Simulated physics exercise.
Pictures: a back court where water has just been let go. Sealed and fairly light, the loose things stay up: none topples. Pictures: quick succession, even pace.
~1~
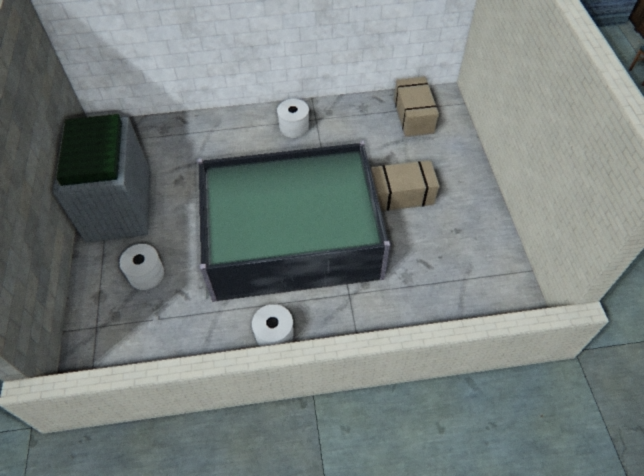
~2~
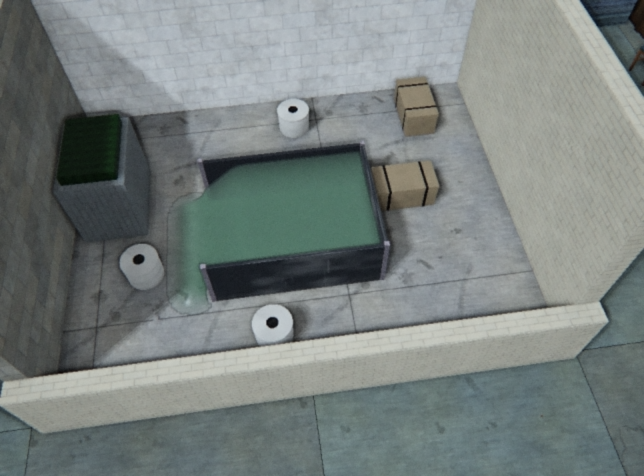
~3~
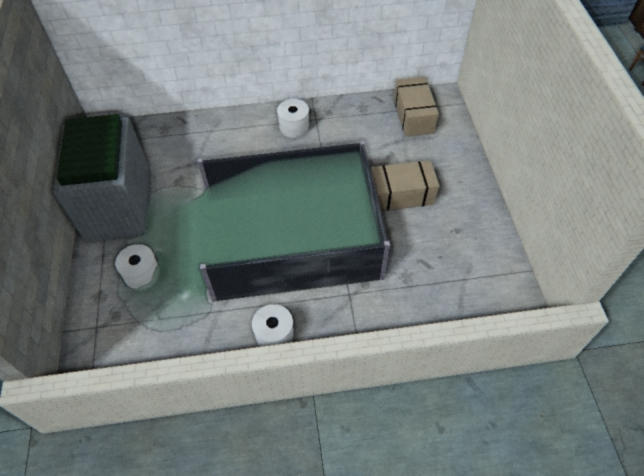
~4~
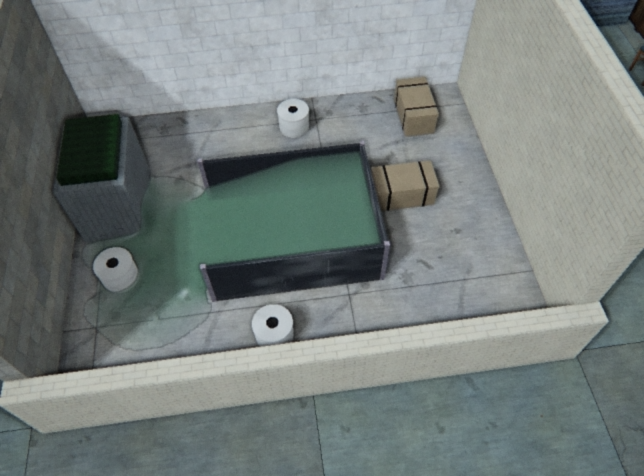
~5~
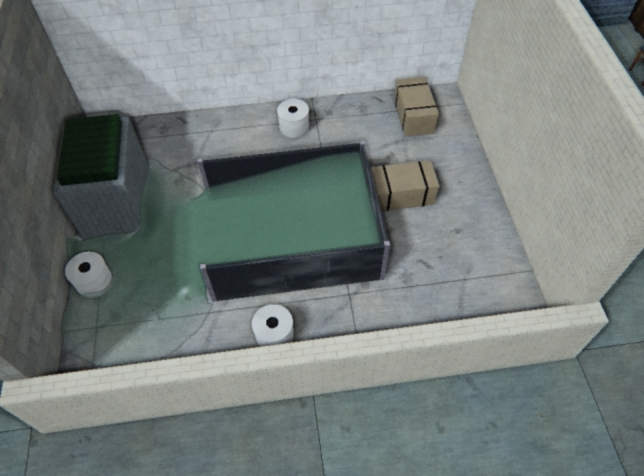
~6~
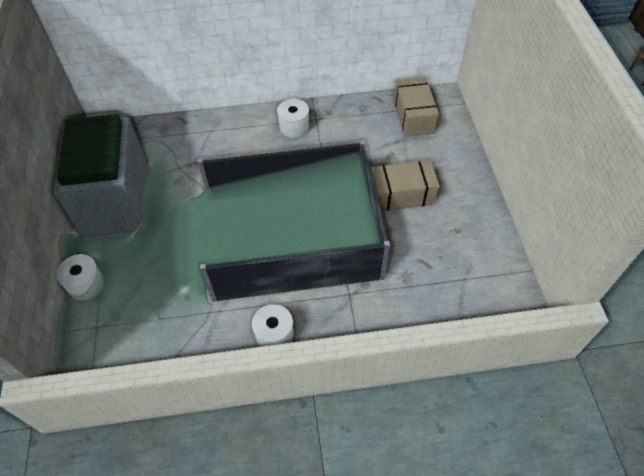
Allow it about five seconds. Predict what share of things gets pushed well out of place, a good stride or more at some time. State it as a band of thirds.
Midway band.
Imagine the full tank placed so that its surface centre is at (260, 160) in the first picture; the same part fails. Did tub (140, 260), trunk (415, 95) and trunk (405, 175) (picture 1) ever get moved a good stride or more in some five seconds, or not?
Well, the first one got driven a long way, the second didn't get far, and the third didn't get far.
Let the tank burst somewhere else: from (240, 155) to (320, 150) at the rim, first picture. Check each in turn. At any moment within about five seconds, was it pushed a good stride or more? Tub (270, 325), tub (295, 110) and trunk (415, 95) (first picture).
Falls short, travels that far, travels that far.
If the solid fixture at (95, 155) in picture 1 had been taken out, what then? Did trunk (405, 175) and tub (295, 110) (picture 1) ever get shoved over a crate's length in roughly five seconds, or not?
Well, the first one stuck around while the other one covered the distance.
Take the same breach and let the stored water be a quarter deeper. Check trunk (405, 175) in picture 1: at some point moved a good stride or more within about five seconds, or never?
Going by the pictures, I'd say it stopped short.
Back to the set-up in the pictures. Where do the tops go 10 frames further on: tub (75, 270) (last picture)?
That would put it around (195, 341).
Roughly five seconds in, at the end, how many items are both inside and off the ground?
It works out to 1.
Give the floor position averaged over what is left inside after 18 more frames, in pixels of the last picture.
(414, 201).
A moment on, 1 of 5 are well off their spots; 1 afloat.
Next, 1 of 5 are well off their spots; 1 afloat.
Later, 2 of 5 are well off their spots; 1 afloat.
In the end, 2 of 5 are well off their spots, and 2 have been at some point; 1 afloat.
